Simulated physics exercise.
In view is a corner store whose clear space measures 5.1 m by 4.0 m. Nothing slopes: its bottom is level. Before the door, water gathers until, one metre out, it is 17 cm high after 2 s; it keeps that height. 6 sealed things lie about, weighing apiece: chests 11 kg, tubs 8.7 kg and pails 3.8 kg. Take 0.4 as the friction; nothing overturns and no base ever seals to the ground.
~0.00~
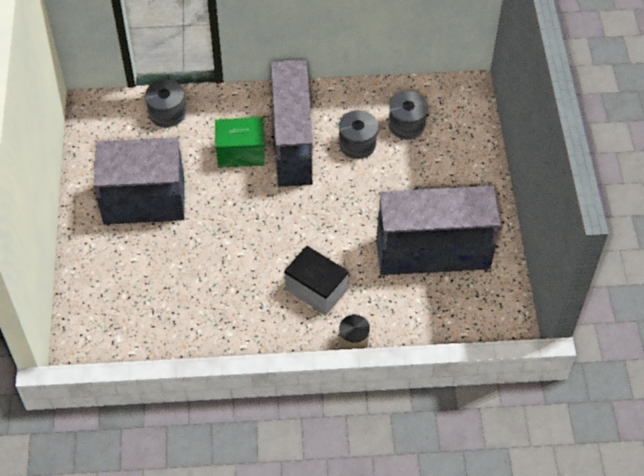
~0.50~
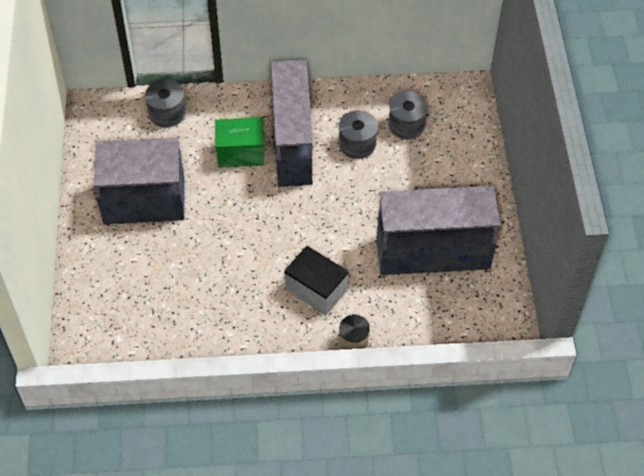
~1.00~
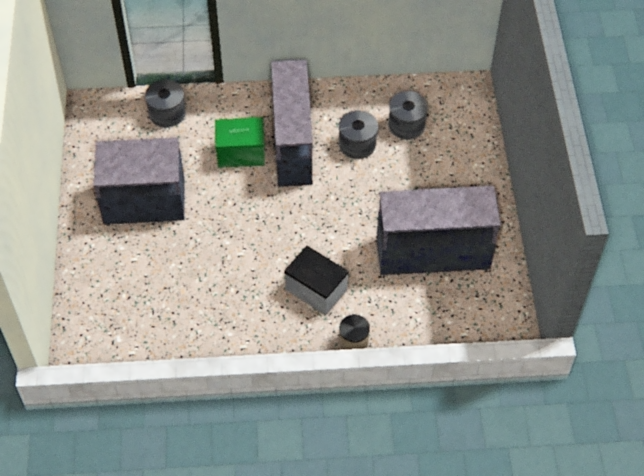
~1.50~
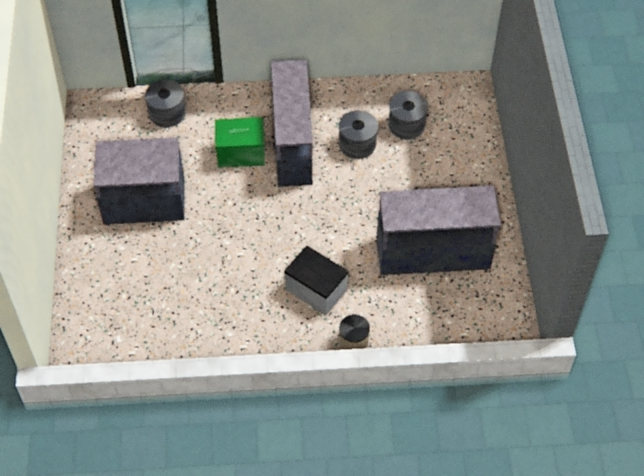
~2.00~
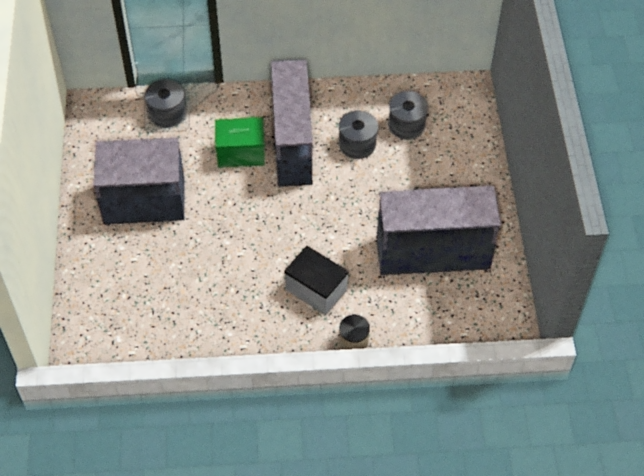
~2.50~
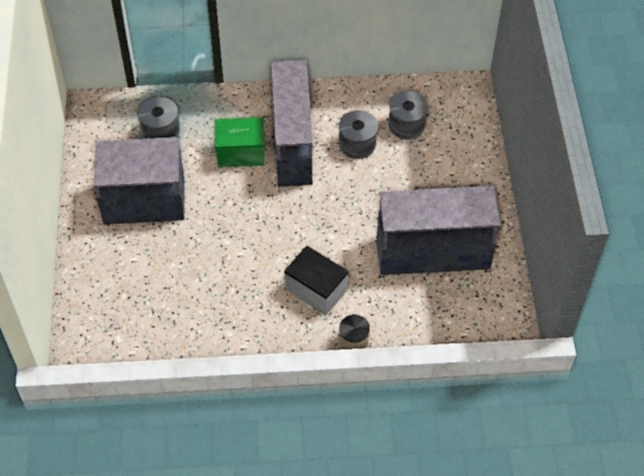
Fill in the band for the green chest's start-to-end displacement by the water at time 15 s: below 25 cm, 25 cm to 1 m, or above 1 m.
Displacement band: Above 1 m.
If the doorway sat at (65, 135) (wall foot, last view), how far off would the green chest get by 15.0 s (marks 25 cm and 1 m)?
Green chest: Goes a long way.
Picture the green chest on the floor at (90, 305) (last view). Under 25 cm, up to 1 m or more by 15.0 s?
It ends far away.
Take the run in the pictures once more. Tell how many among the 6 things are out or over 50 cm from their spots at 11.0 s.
I get 4.
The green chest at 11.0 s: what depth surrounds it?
Close to 8 centimetres.
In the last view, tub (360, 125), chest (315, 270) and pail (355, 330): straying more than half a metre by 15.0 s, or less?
The first is lower, the second higher and the third higher.
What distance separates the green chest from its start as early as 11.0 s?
Around 250 centimetres.
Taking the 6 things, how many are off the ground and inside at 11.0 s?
Just then, the number is 3.
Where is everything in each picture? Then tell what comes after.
In the first frame, the green chest at (239, 132) rests on the ground; 0.0 m2 under water; 0 of 6 have shifted.
In the second frame, the green chest at (239, 132) rests on the ground; water covers 0.0 m2; 0 of 6 have shifted.
In the third frame, the green chest at (239, 132) rests on the ground; 0.0 m2 under water; 0 of 6 have shifted.
In the fourth frame, the green chest at (239, 132), on the bottom; 0.0 m2 under water; 0 of 6 have shifted.
In the fifth frame, the green chest at (239, 132) rests on the ground; 0.3 m2 under water; 0 of 6 have shifted.
In the sixth frame, the green chest at (239, 132), on the bottom; 1.1 m2 under water; 1 of 6 have shifted.
After 3.5 s the green chest is near (246, 152), 0.3 m from its start, aground; 0 afloat.
After 6.8 s the green chest is near (282, 258), 1.8 m from its start, aground; 1 afloat.
After 11.0 s the green chest is near (335, 320), 2.7 m from its start, afloat; 3 afloat.
After 15.0 s the green chest is near (515, 292), 3.6 m from its start, afloat; 4 afloat.
